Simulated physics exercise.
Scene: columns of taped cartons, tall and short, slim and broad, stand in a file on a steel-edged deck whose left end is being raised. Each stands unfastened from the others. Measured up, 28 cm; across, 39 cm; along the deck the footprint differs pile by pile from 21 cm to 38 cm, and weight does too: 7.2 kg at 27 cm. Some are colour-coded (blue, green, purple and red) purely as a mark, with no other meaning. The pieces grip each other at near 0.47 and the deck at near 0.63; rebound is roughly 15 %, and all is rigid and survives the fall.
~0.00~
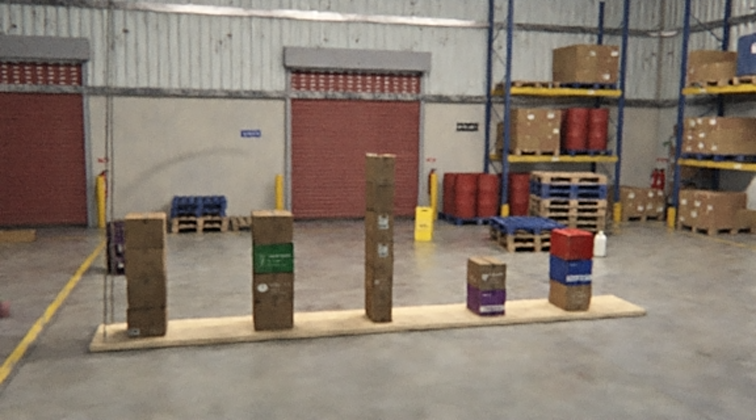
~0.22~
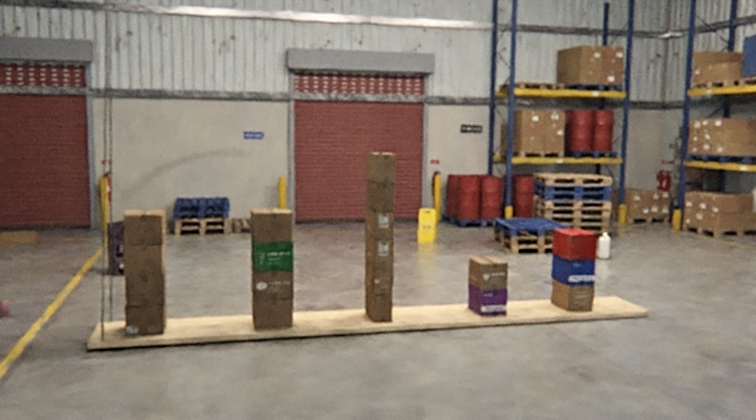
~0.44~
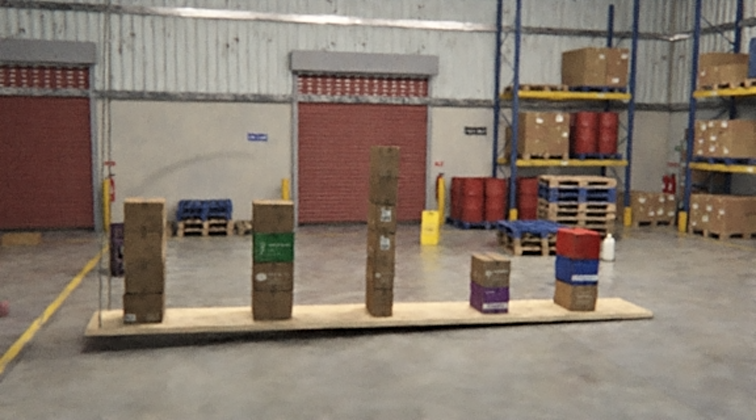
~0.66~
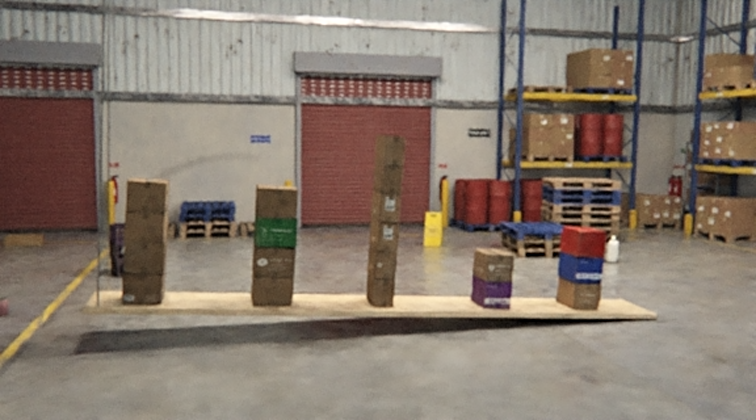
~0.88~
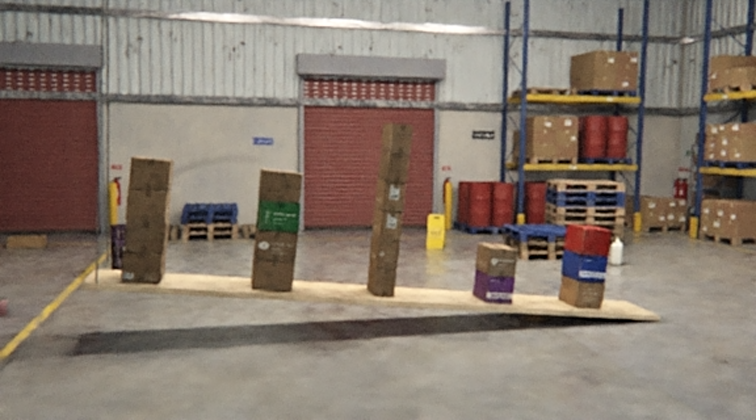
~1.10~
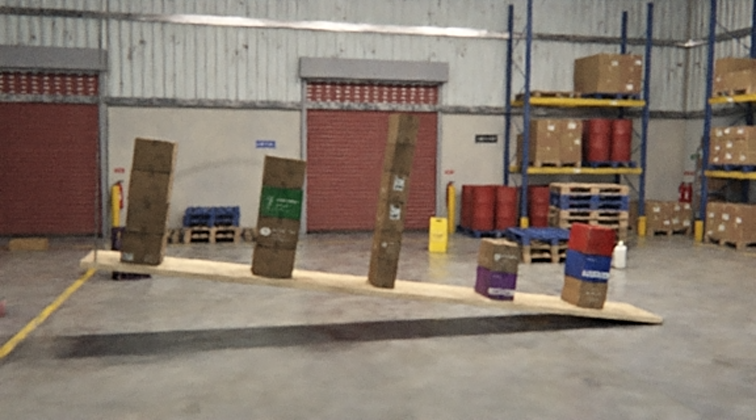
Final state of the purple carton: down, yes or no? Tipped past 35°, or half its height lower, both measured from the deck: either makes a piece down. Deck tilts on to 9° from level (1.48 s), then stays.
No.
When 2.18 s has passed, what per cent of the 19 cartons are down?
30 per cent at that moment.
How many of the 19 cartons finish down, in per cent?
Something close to 45 percent of them.
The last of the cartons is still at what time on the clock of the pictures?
Near 3.5 s.
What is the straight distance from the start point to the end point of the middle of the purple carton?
Start and end lie near 30 cm apart.
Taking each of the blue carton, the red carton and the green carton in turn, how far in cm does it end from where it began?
Net displacement, roughly: Blue ~ 60 cm, red ~ 140 cm, green ~ 60 cm.
After 1.38 s, slope 9°; none of the 19 cartons down, 3 disturbed; purple carton unmoved.
After 2.18 s, slope 9°; 6 of the 19 cartons down; purple carton unmoved.
After 2.84 s, slope 9°; 7 of the 19 cartons down; purple carton 55 mm from its place; red carton 17° from how it stood.
In the end (3.9 s), slope 9°; 9 of the 19 cartons down; purple carton 54 mm from its place; red carton upside down; blue carton on its side. From the last view, middles, purple carton near (502, 278), red carton near (678, 302).
